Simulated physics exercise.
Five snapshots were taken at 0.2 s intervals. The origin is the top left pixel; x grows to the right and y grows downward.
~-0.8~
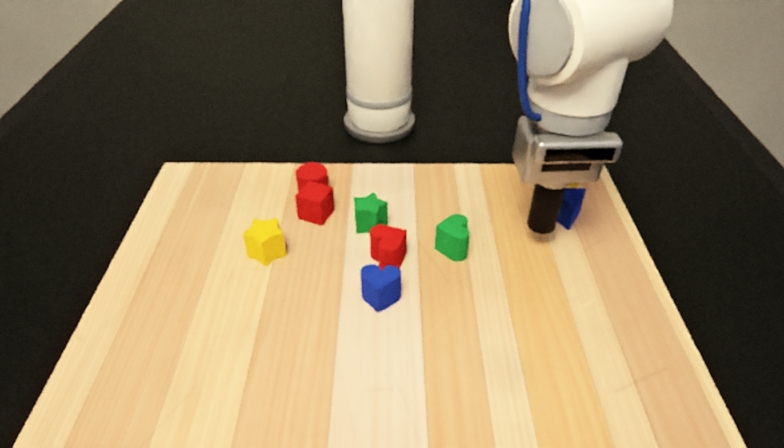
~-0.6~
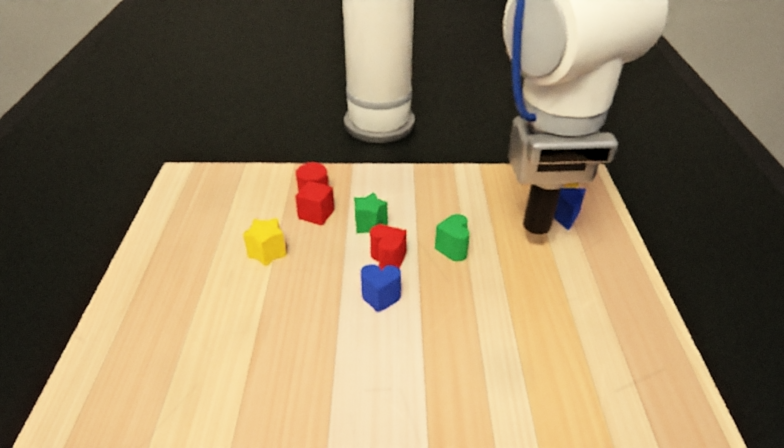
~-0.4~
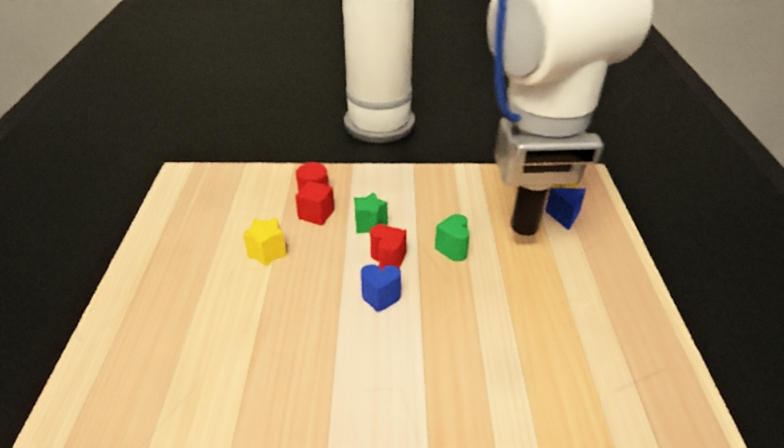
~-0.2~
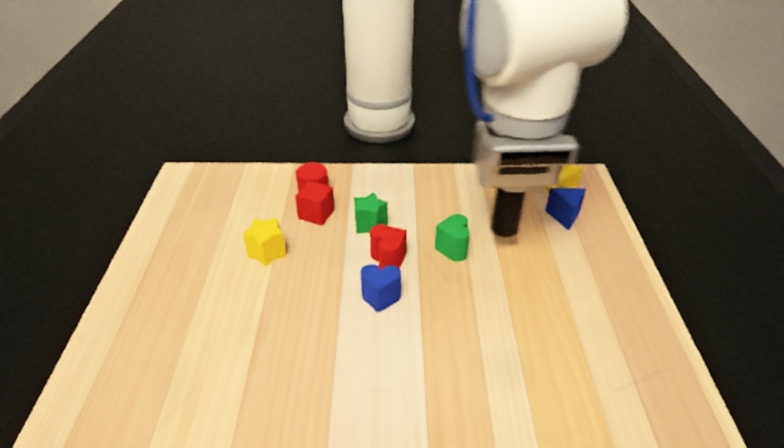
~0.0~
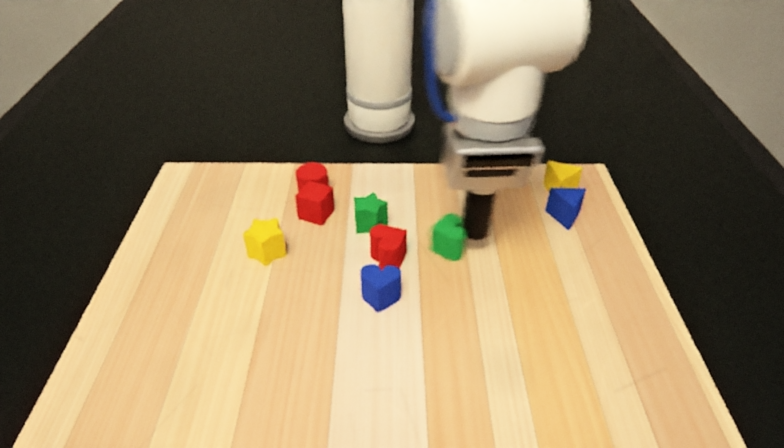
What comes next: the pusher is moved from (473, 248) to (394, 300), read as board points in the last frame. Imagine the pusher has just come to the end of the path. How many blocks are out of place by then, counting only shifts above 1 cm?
Once the path ends, two blocks will have shifted.
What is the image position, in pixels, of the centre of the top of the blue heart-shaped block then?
It will likely be found at (358, 282).
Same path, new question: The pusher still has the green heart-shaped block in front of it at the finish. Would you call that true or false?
Verdict: False.
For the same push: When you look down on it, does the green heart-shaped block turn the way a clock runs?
My answer is yes.
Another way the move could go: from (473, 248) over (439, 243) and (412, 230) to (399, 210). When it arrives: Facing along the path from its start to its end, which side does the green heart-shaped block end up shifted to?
It's going to go left.
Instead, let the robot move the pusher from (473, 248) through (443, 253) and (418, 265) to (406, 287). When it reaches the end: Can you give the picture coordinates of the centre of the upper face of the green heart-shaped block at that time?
Most likely (399, 229).
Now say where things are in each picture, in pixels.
In the first frame, pusher's lower end at (541, 225); blue heart-shaped block at (380, 274); red heart-shaped block at (388, 235); green heart-shaped block at (455, 225).
In the second frame, pusher at (537, 226); blocks still.
In the third frame, pusher at (525, 227); blocks still.
In the fourth frame, pusher at (504, 229); blocks still.
In the fifth frame, pusher at (475, 231); blue heart-shaped block at (380, 274); red heart-shaped block at (388, 235); green heart-shaped block at (450, 225).
What follows on the original path. One third of the way, pusher at (449, 247); green heart-shaped block at (427, 230), turned 40° clockwise.
Two thirds of the way, pusher at (422, 265); green heart-shaped block at (423, 231), turned 65° clockwise.
At the end, pusher at (394, 283); blue heart-shaped block at (358, 282), turned 25° clockwise; red heart-shaped block still; green heart-shaped block at (423, 231), turned 65° clockwise.
